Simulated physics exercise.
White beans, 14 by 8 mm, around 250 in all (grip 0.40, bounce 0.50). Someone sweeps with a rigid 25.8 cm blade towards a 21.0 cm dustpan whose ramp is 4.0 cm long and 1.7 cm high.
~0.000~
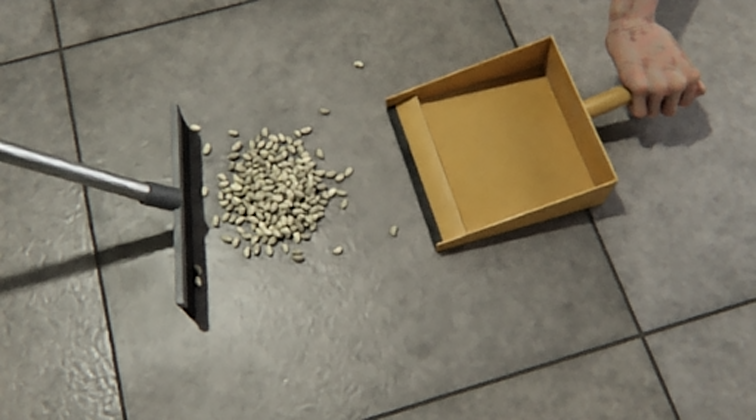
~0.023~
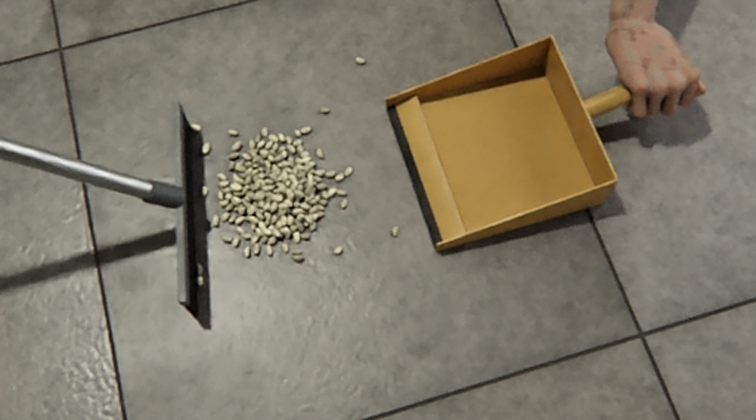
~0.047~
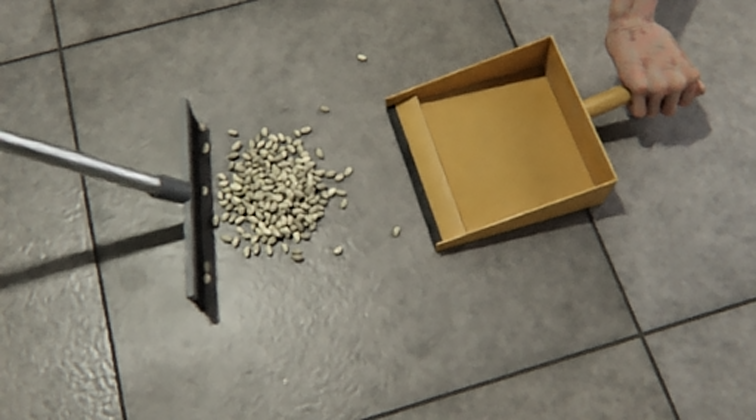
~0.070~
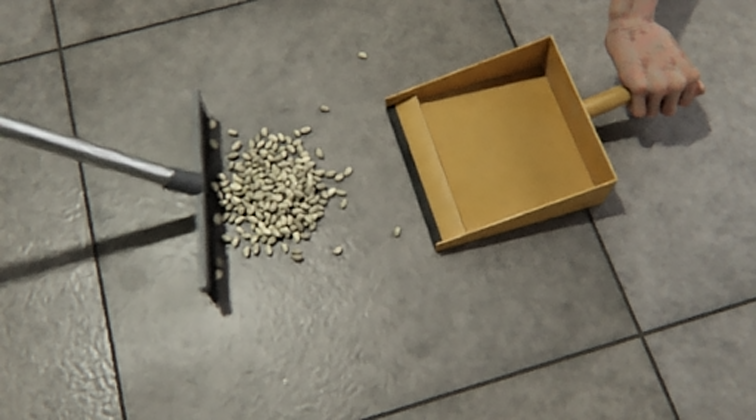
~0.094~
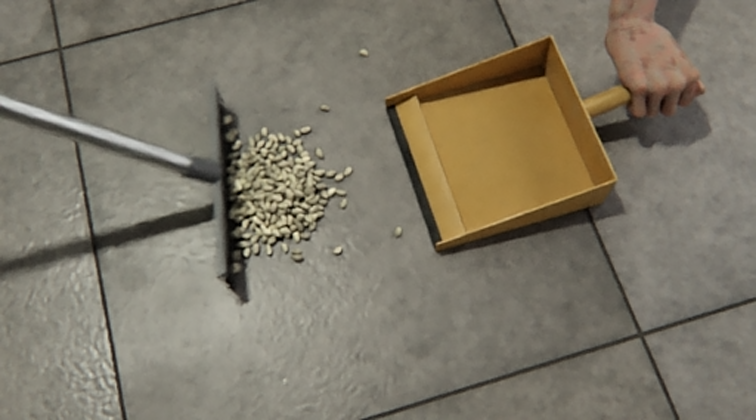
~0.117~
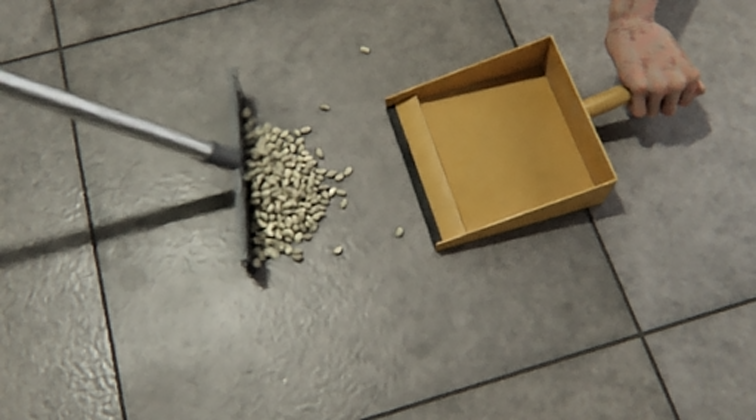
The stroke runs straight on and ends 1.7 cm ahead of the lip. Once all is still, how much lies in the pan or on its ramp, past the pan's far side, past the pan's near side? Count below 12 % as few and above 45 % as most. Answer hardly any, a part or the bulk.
Pan a part, far side a part, near side hardly any.
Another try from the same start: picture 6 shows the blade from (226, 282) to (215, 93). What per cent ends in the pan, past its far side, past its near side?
Pan 25, far 15, near 5.
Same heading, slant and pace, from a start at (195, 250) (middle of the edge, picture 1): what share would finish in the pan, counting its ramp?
Some 40 per cent.
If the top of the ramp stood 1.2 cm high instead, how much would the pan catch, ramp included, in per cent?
In that case some 40 per cent.
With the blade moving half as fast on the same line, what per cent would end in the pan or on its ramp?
Then about 10 per cent.
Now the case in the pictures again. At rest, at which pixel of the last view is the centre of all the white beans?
Around (408, 149).
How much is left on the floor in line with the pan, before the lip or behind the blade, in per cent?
Some 40 per cent.
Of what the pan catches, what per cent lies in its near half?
Roughly 40 per cent.
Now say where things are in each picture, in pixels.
Blade from (182, 303) to (176, 111), moved 0.0 cm, 0 of the pieces shifted so far; middle of the pieces at (277, 192); pan at (506, 150), in the first frame.
Blade from (185, 301) to (178, 109), moved 0.3 cm, 1 of the pieces shifted so far; middle of the pieces at (277, 192), in the second frame.
Blade from (192, 296) to (185, 105), moved 1.4 cm, 4 of the pieces shifted so far; middle of the pieces at (277, 192), in the third frame.
Blade from (205, 287) to (197, 98), moved 3.1 cm, 7 of the pieces shifted so far; middle of the pieces at (277, 191), in the fourth frame.
Blade from (223, 275) to (213, 87), moved 5.6 cm, 46 of the pieces shifted so far; middle of the pieces at (277, 191), in the fifth frame.
Blade from (244, 260) to (233, 75), moved 8.4 cm, 191 of the pieces shifted so far; middle of the pieces at (284, 188); pan at (506, 150). Its pace works out near 1.26 m/s, heading 20 degrees away from the viewer's side, in the sixth frame.
After 0.20 s, middle of the blade 10 cm from the lip; 0 % over the lip, far side 10 %, near side 0 %.
After 0.26 s, middle of the blade 5 cm from the lip; 0 % over the lip, far side 20 %, near side 0 %.
After 0.46 s, middle of the blade 4 cm from the lip; 35 % over the lip, far side 20 %, near side 5 %.
In the end, at 2.7 s, pan 35 %, far side 20 %, near side 5 %, in front of the lip or behind the blade 40 %.
